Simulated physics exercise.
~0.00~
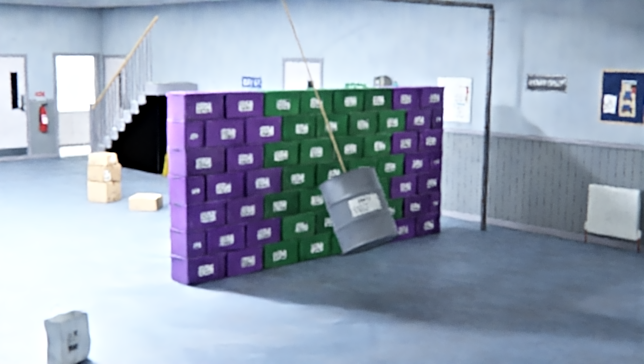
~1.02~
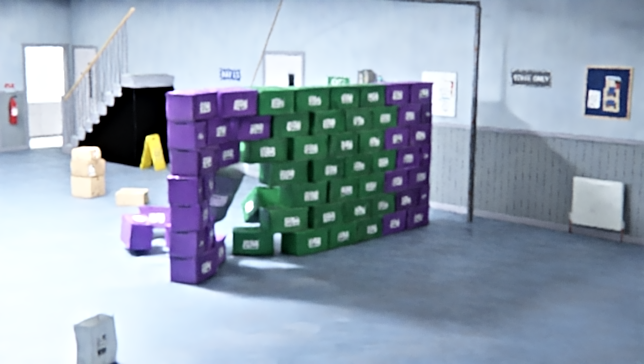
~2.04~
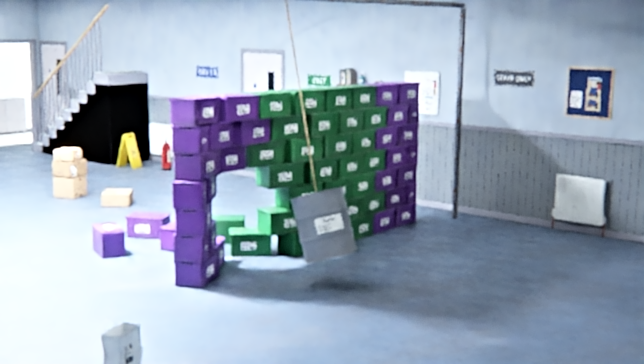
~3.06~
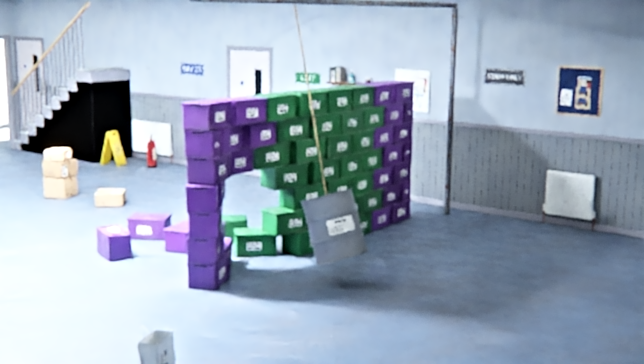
In a hall, a swinging grey drum knocks a hole through a purple and green wall.
